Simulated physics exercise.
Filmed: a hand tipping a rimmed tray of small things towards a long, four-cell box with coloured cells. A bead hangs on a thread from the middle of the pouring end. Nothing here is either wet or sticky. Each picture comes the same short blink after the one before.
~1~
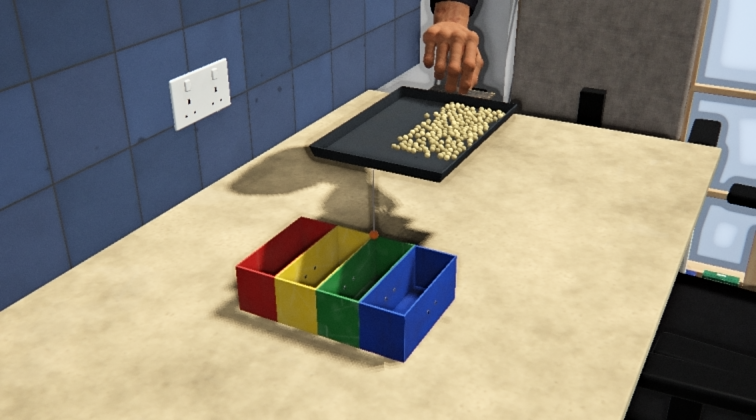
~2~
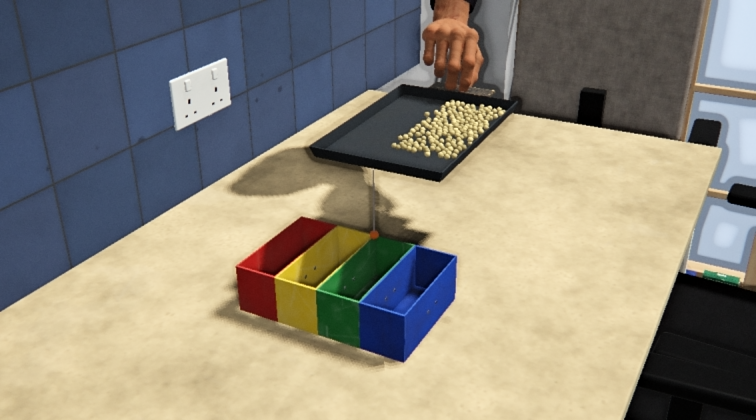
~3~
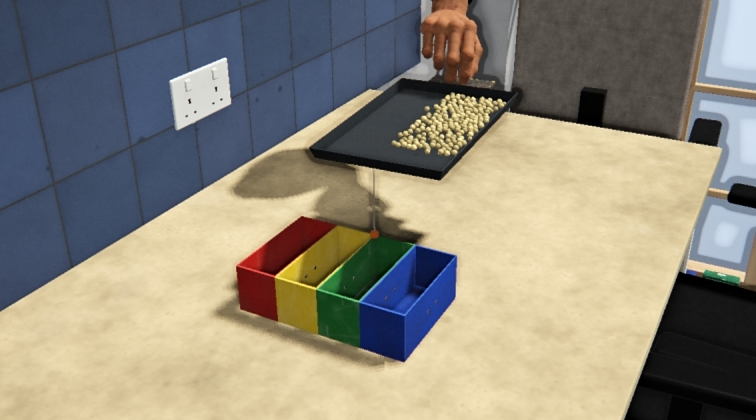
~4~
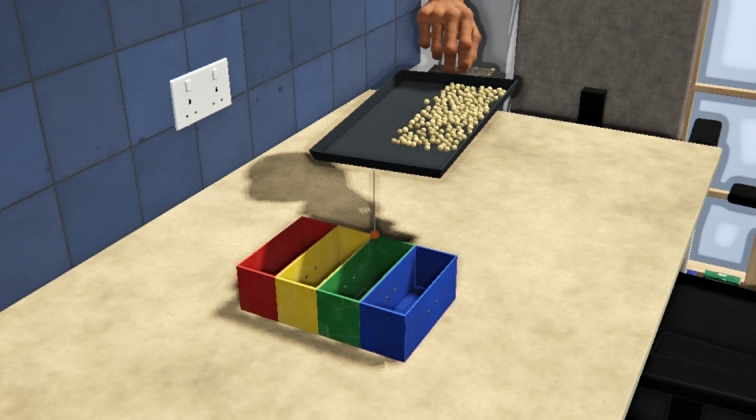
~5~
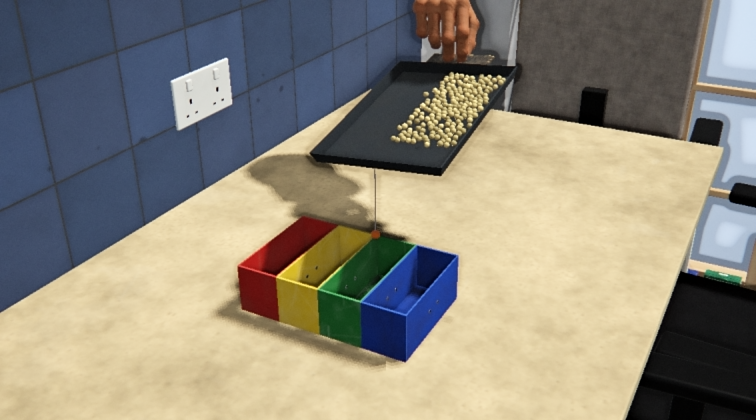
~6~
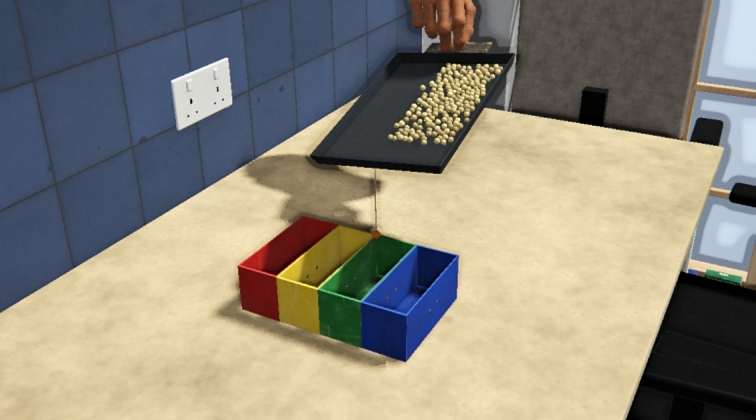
On a pale worktop beside a blue-tiled wall, a hand gradually raises the far end of a dark tray of soya beans, tilting it slightly towards its near left corner, behind a box with red, yellow, green and blue cells.
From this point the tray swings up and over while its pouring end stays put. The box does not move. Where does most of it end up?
Most ends up in the red cell.
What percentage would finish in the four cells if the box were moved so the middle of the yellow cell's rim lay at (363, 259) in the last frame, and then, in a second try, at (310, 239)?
First some 60, then 100 per cent.
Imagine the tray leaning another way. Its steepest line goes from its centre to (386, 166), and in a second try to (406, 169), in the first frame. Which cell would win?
The blue cell; the blue one.
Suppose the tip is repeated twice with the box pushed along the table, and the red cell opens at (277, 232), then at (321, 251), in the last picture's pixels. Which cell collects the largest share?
Try 1 - that yellow cell; try 2 - the red cell.
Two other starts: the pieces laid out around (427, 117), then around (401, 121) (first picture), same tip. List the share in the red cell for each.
That would be 70 per cent, and then 70 per cent.
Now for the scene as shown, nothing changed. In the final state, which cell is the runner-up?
That yellow cell.
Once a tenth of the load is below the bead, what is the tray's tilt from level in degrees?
Around 55°, give or take.
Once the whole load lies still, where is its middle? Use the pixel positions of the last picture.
Near (301, 278).
Soon after the last picture, tray tipped steeply; about two thirds on the tray; about a quarter in the red cell; a small part in the yellow cell; a small part falling or outside the box.
A little later, tray tipped right over; a small part on the tray; about two thirds in the red cell; about a quarter in the yellow cell; a small part falling or outside the box.
Later still, tray tipped past a quarter turn; about two thirds in the red cell; about a quarter in the yellow cell; a small part falling or outside the box.
At rest, tray tipped past a quarter turn; about two thirds in the red cell; about a quarter in the yellow cell; none in the blue cell; none in the green cell; a small part outside the box.
